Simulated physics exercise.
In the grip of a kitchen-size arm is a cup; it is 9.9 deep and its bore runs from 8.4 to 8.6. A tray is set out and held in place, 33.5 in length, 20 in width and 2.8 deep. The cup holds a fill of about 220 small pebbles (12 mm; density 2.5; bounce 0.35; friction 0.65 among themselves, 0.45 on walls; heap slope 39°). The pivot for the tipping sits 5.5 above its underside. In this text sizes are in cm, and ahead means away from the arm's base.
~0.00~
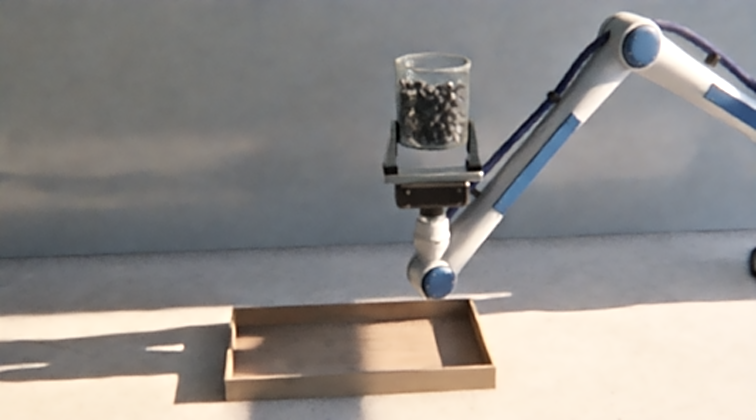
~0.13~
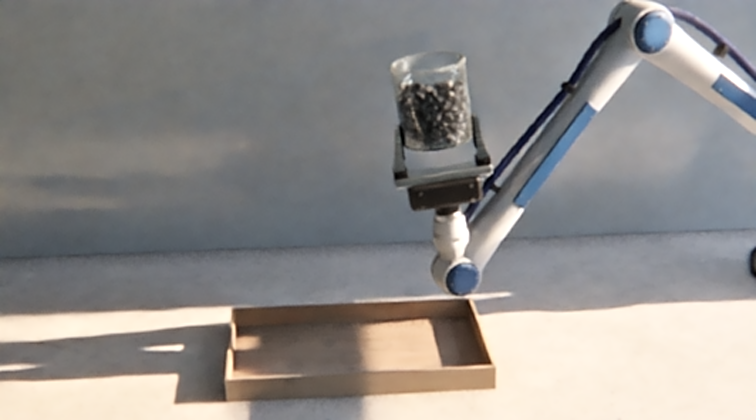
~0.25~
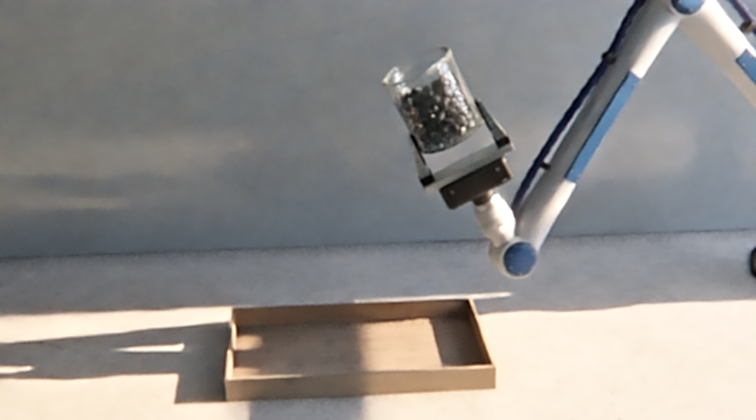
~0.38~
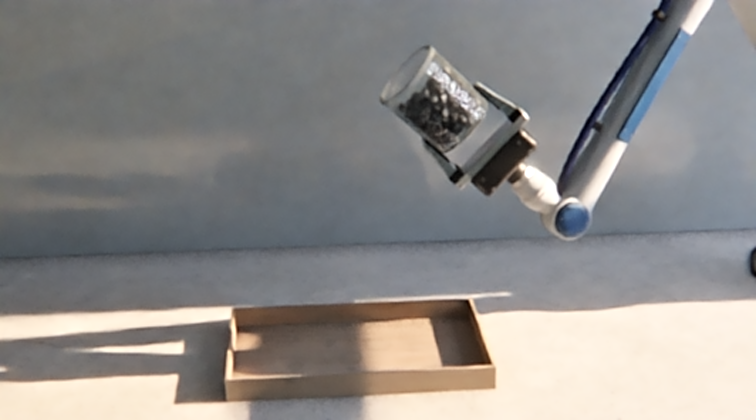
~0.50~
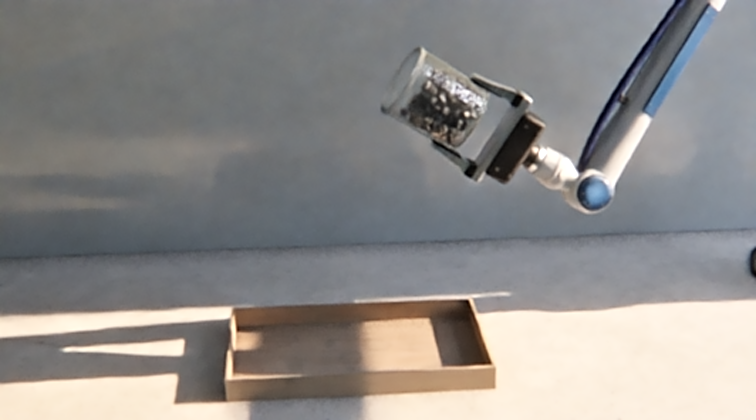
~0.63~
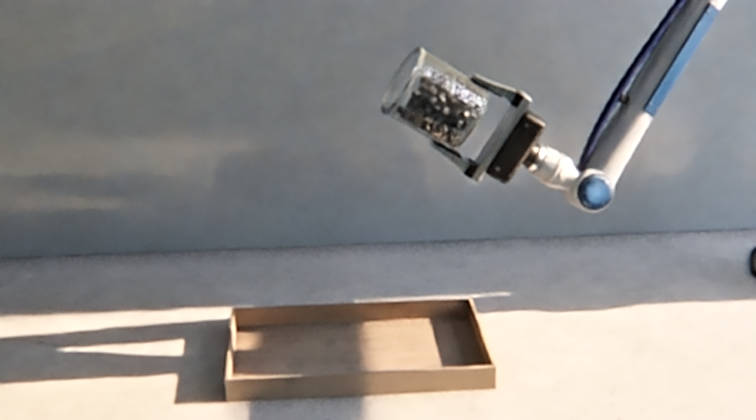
A robotic arm held a clear cup of dark pebbles upright above a shallow brown tray, then tilted it well over to the left and kept it there, the pebbles still inside.
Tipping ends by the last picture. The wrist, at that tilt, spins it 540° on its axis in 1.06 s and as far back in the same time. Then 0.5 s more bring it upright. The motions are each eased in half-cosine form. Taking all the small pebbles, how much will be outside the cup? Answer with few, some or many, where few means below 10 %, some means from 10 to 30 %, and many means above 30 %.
Few - below 10 %.
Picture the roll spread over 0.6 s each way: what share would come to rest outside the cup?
Expected share: Some 0 %.
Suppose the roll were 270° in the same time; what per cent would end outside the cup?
0 %.
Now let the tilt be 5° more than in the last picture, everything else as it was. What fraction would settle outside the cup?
In that case I'd say some 0 per cent.
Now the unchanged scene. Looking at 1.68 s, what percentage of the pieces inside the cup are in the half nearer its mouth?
Close to 35 per cent sits in the mouth half.
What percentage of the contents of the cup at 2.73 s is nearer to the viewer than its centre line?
About 45 %.
By 1.68 s, tipped 58°, highest piece 39 above the table; 224 in the cup.
By 2.73 s, tipped 58°, highest piece 39 above the table; 224 in the cup.
By 3.45 s, upright, highest piece 39 above the table; 224 in the cup.
By 4.15 s, upright, highest piece 39 above the table; 224 in the cup.
Final count, 224 in the cup. That is 0 % outside the cup.
